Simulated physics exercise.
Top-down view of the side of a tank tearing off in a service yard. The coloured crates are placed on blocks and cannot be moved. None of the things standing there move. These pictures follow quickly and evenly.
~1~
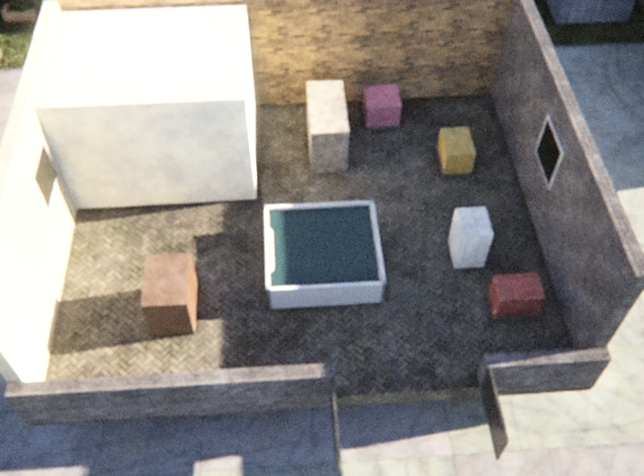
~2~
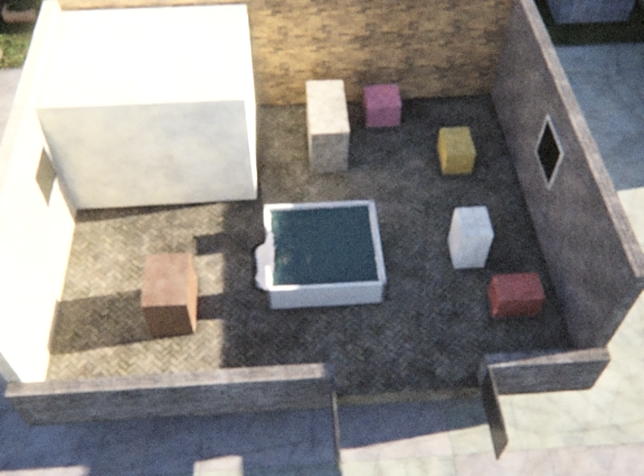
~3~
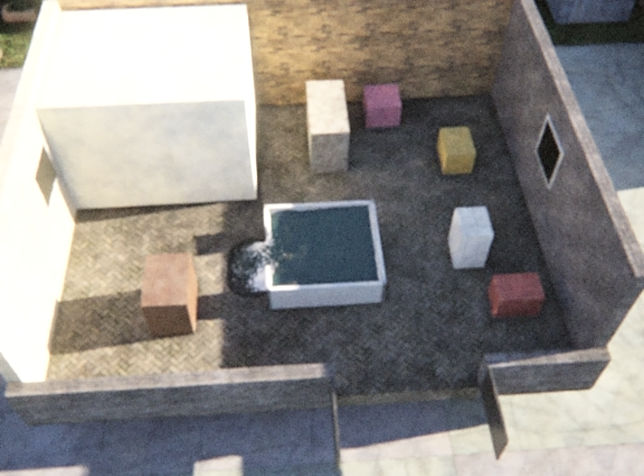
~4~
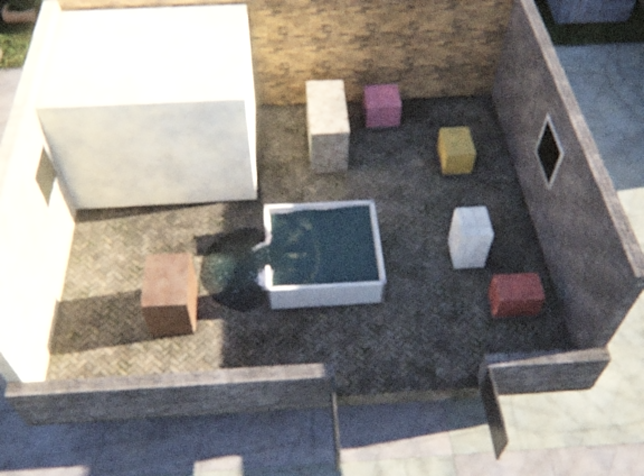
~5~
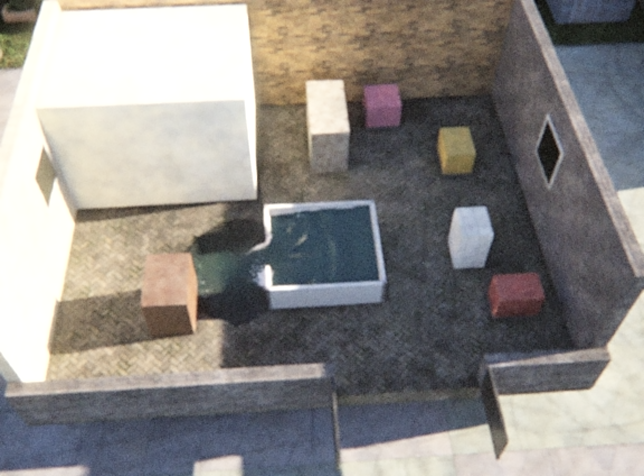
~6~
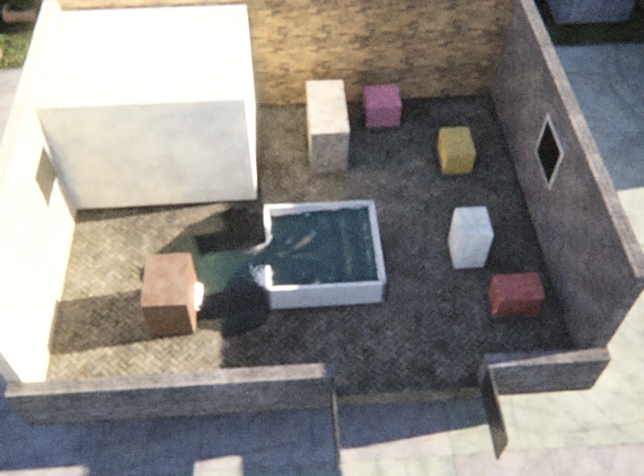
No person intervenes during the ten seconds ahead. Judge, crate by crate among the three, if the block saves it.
Yellow crate: Block saves it; red crate: Block saves it; pink crate: Block saves it.
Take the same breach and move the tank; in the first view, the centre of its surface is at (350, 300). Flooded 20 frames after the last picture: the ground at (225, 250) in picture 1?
There: Flooded.
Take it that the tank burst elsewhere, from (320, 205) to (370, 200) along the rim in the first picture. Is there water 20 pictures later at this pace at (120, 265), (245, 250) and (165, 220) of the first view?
Taken in turn, that's not reached, reached, and finally not reached.
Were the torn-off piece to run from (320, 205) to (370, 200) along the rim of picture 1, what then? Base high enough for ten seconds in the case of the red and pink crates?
Then: The red one is soaked, the pink one ends up wet.
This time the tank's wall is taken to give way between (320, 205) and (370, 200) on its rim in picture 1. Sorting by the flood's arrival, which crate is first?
Answer: The pink-painted one.
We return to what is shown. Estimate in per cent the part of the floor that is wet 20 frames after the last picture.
Close to 30 in a hundred, I think.
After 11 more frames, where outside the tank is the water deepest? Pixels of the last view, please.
Look close to (76, 216).
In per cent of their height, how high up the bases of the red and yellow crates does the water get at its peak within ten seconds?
30 and 0 %, roughly.
A moment on, water covers 20 % of the floor; the yellow crate not reached, the red crate not reached, the pink crate not reached.
Next, water covers 25 % of the floor; the yellow crate not reached, the red crate not reached, the pink crate not reached.
Then, water covers 30 % of the floor; the yellow crate not reached, the red crate not reached, the pink crate not reached.
Later, water covers 40 % of the floor; the yellow crate not reached, the red crate not reached, the pink crate not reached.
In the end, water covers 55 % of the floor; the yellow crate stayed above the water, the red crate stayed above the water, the pink crate stayed above the water.
